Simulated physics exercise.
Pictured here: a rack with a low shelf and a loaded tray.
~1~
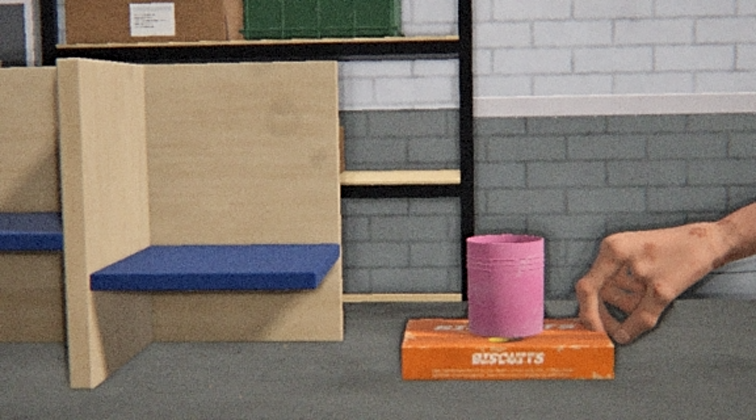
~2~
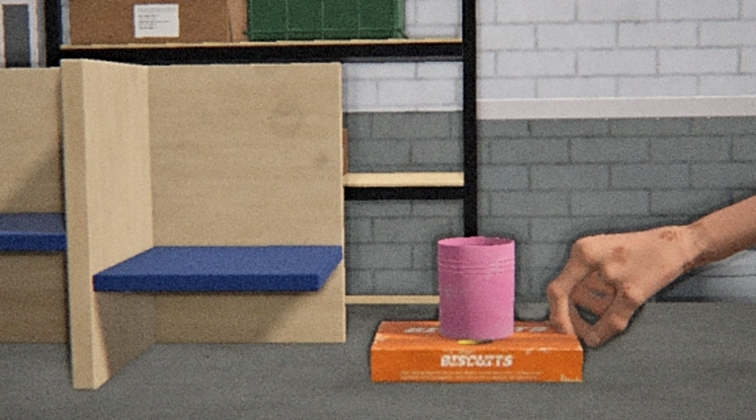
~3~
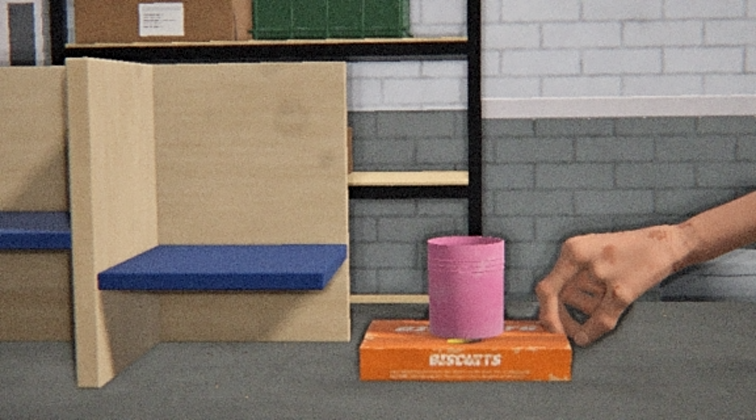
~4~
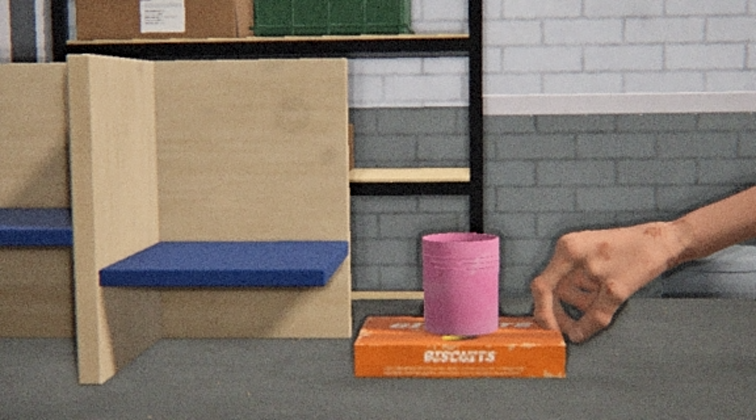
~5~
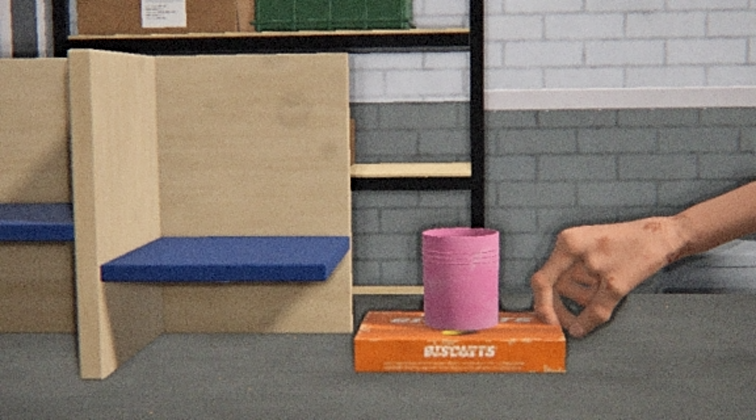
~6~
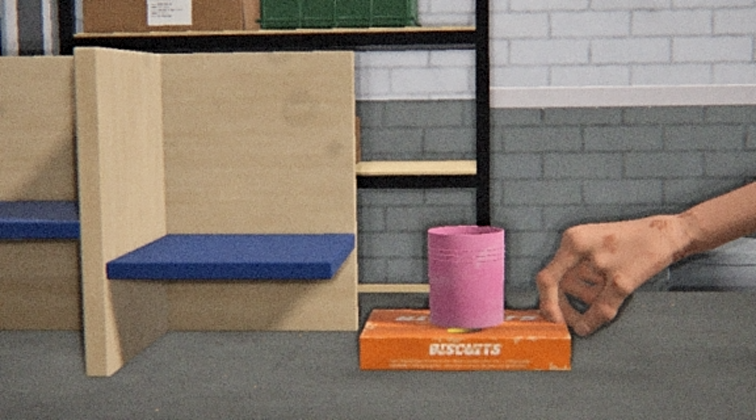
An orange box carrying a pink beaker slides left, pushed by a hand, then barely moves.
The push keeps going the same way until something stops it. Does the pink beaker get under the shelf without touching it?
No - A collision.
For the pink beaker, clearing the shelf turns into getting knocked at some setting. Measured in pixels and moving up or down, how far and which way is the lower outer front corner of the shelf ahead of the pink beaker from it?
Move it up some 32 pixels and it switches.
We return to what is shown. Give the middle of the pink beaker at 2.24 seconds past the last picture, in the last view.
I'd look close to pixel (400, 296).
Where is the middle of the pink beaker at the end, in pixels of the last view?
Roughly (446, 317).
Then, 1.94 s later than the last frame, pink beaker tilted by 9° near (381, 276).
Then, 2.24 s later than the last frame, pink beaker tilted by 48° near (401, 296).
When it is over, the pink beaker strikes the shelf, near (446, 317).
